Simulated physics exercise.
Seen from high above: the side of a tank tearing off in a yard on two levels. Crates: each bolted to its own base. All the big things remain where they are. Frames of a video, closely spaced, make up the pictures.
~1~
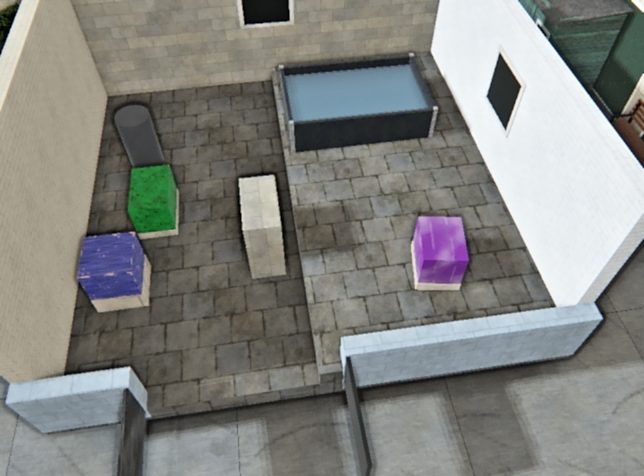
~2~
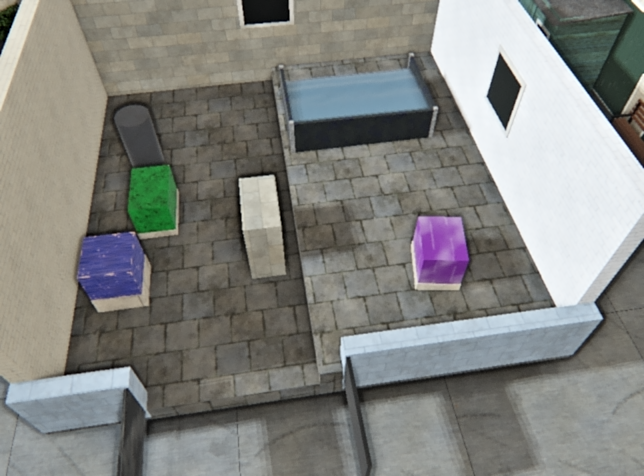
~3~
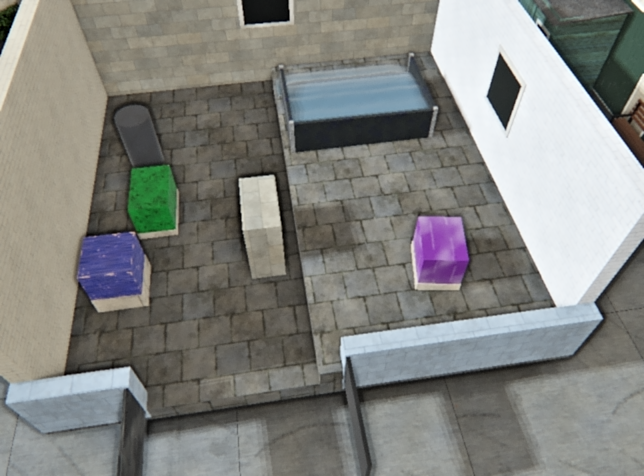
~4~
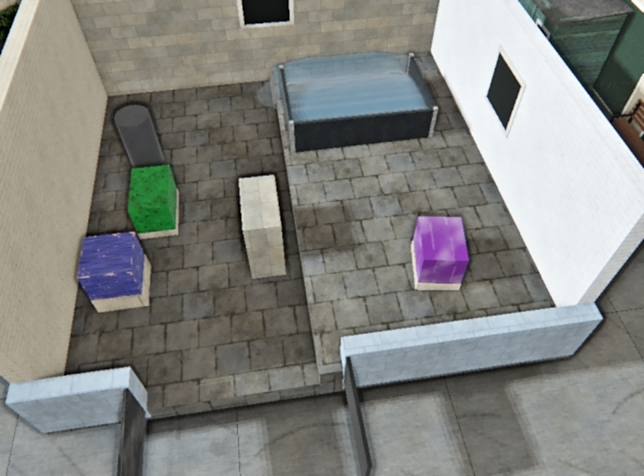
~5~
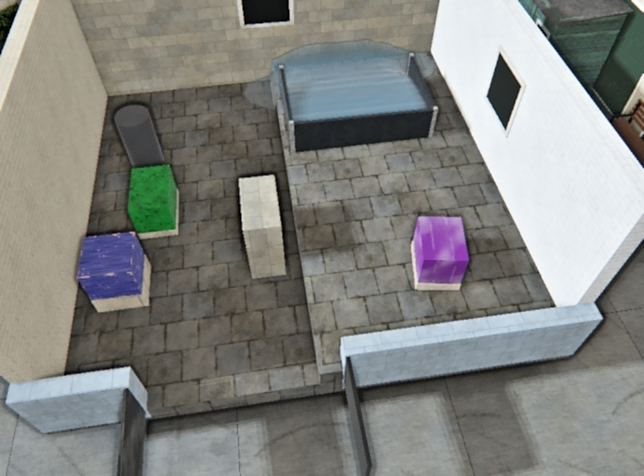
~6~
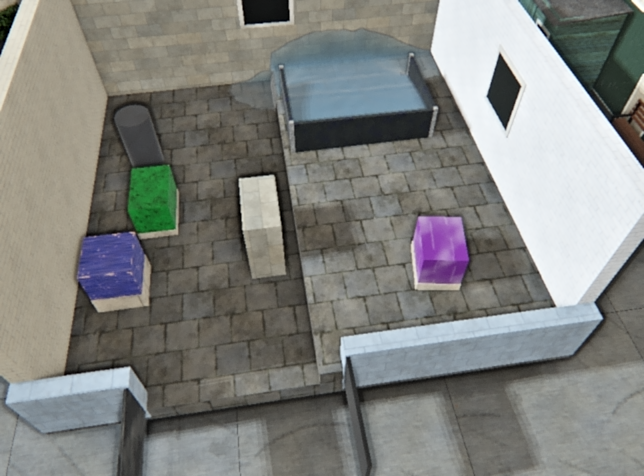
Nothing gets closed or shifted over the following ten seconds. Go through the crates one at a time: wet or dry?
Crate by crate: Blue crate dry, purple crate dry, green crate dry.
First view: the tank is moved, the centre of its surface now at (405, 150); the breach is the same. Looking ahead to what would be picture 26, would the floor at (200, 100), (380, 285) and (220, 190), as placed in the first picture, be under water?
Submerged, untouched, untouched.
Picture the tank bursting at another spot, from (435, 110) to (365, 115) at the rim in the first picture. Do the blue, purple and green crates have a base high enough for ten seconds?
Result: Blue crate is left untouched, purple crate gets overtopped, green crate is left untouched.
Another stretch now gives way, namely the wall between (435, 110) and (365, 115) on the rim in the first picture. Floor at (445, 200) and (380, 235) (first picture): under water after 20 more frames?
Submerged, submerged.
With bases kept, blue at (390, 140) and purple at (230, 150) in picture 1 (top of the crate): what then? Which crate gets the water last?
It's the one in purple.
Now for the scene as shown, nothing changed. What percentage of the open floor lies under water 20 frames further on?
That's roughly 45 per cent.
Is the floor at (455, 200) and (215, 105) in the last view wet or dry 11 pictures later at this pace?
Dry, wet.
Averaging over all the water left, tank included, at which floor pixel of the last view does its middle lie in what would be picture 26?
Somewhere near (307, 110).
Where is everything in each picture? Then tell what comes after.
The open tank at (355, 91) is whole and still, in the first frame.
The front is at a hidden place, out from the gap on the open tank's far side, in the second frame.
Water pours out on the open tank's far side and has run to (275, 84), in the third frame.
Water pours out on the open tank's far side and has run to (265, 88), in the fourth frame.
Water pours out on the open tank's far side and has run to (253, 83), in the fifth frame.
The front is at (238, 84), out from the gap on the open tank's far side, in the sixth frame.
A moment on, water covers 15 % of the floor; the blue crate not reached, the purple crate not reached, the green crate not reached.
Next, water covers 25 % of the floor; the blue crate not reached, the purple crate not reached, the green crate not reached.
Then, water covers 45 % of the floor; the blue crate water round its plinth, the purple crate water round its plinth, the green crate water round its plinth.
Later, water covers 70 % of the floor; the blue crate water round its plinth, the purple crate water round its plinth, the green crate water round its plinth.
In the end, water covers 90 % of the floor; the blue crate stayed above the water, the purple crate stayed above the water, the green crate stayed above the water.
